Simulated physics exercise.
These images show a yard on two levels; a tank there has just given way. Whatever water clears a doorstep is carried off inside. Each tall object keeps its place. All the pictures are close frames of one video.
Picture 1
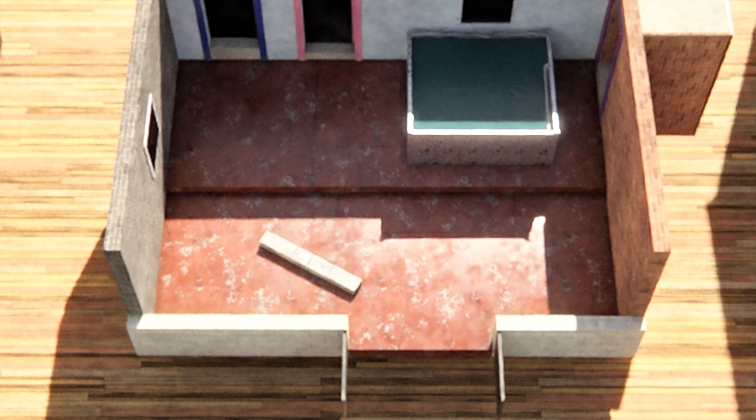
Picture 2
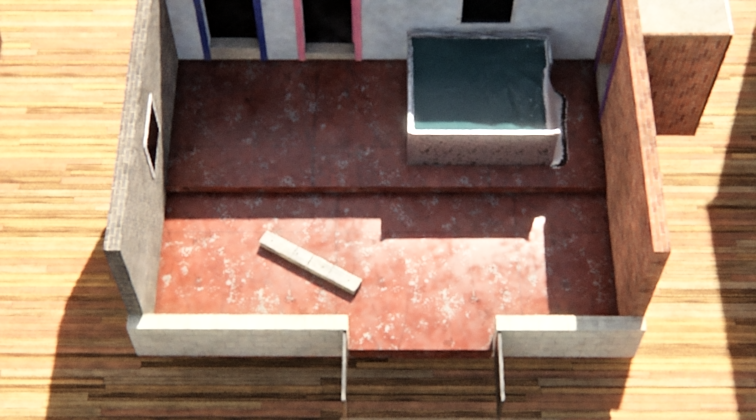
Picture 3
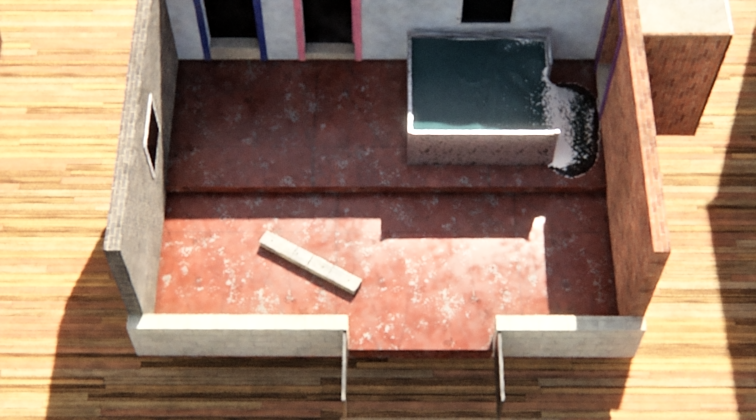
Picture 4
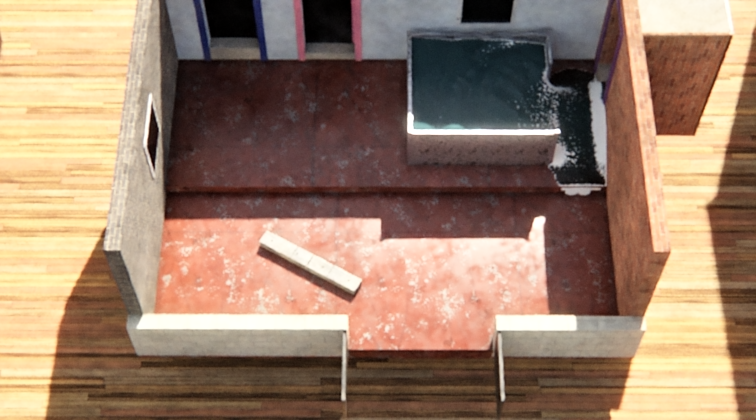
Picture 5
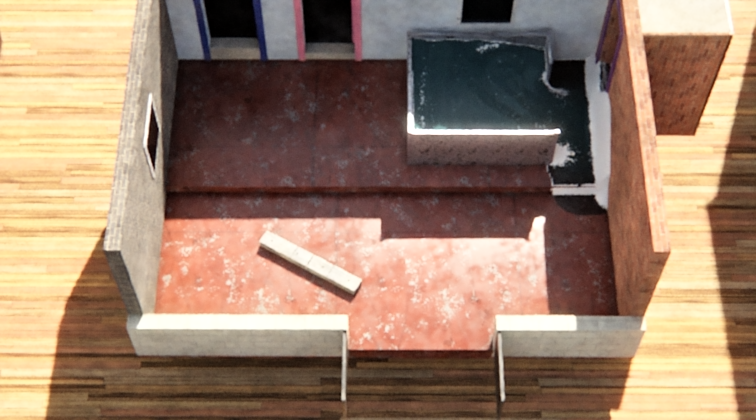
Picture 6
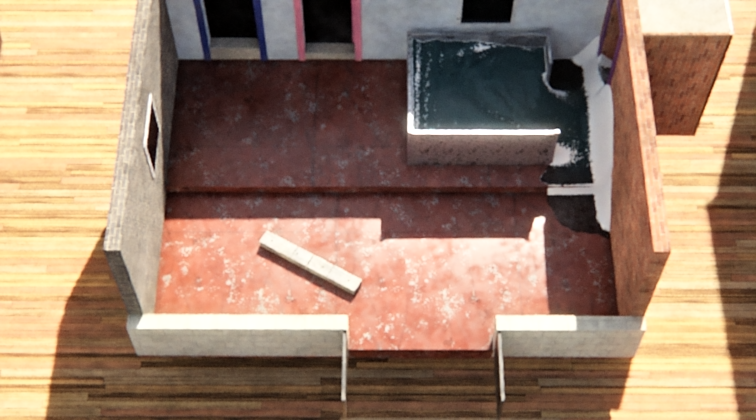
In a walled yard with a reddish floor on two levels, water burst from the right side of a raised tank, splashed against the right wall, then spread forward over the step along that wall.
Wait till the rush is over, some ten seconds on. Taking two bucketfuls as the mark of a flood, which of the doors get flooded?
The pink door stays below the mark, the purple door gets flooded, the blue door stays below the mark.
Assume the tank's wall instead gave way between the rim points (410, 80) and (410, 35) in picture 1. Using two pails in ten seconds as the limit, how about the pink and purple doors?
Well, the pink crosses the threshold, and the purple comes up short.
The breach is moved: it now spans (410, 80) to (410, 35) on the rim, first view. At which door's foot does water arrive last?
It's the purple one.
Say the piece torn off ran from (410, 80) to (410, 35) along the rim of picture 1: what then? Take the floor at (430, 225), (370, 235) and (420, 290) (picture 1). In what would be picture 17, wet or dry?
Untouched, untouched, untouched.
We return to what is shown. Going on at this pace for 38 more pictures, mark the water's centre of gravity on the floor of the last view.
I'd say near (446, 183).
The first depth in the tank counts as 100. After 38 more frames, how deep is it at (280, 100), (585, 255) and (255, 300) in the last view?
At the three places, in the order asked: Around 2, 8 and 4 per cent.
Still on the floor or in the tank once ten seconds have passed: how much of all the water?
My reckoning gives about 82 %.
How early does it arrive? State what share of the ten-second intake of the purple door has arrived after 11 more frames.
My estimate: Close to 75 per cent.
A moment on, water covers 15 % of the floor; the pink door not reached, the purple door over two buckets in, the blue door not reached.
Next, water covers 25 % of the floor; the pink door wet at the sill, nothing in, the purple door far over two buckets in, the blue door not reached.
Then, water covers 50 % of the floor; the pink door wet at the sill, nothing in, the purple door far over two buckets in, the blue door wet at the sill, nothing in.
Later, water covers 70 % of the floor; the pink door wet at the sill, nothing in, the purple door far over two buckets in, the blue door wet at the sill, nothing in.
In the end, water covers 75 % of the floor; the pink door wet at the sill, nothing in, the purple door far over two buckets in, the blue door wet at the sill, nothing in.
